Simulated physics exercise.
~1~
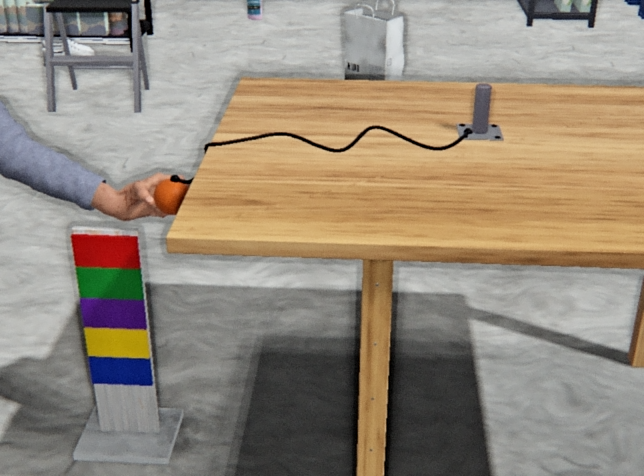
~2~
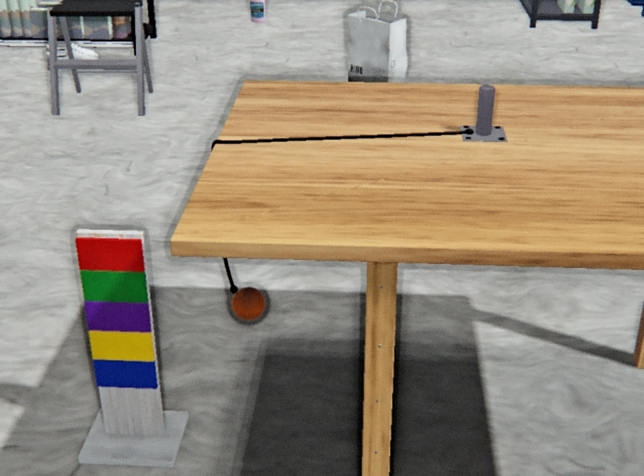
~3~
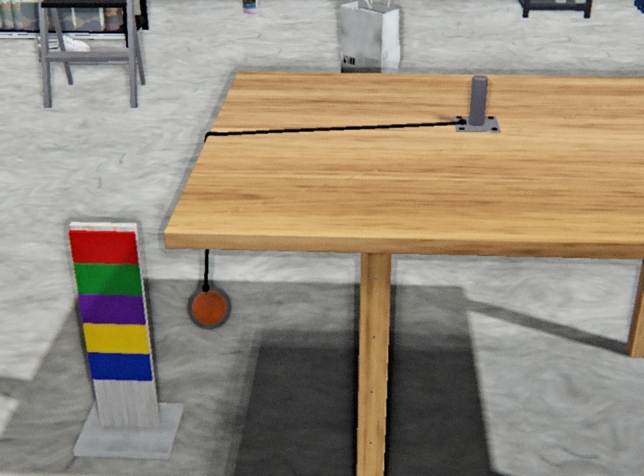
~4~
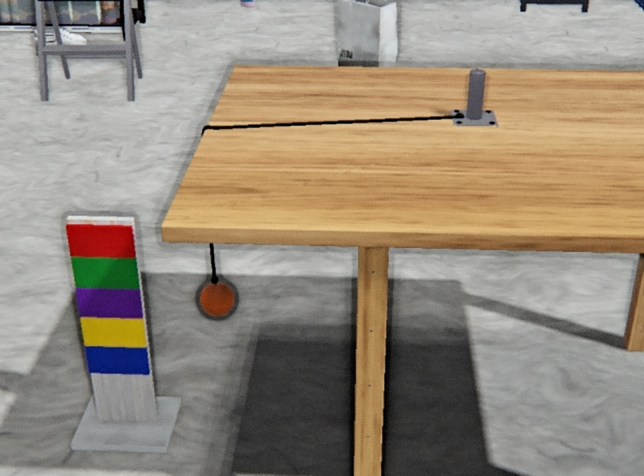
The video shows a hand holding an orange ball at a wooden table's left edge, its black cord running loosely to a post; once released, the ball drops, swings slightly left and then right, and hangs below the edge, level with the purple band on the striped stand.
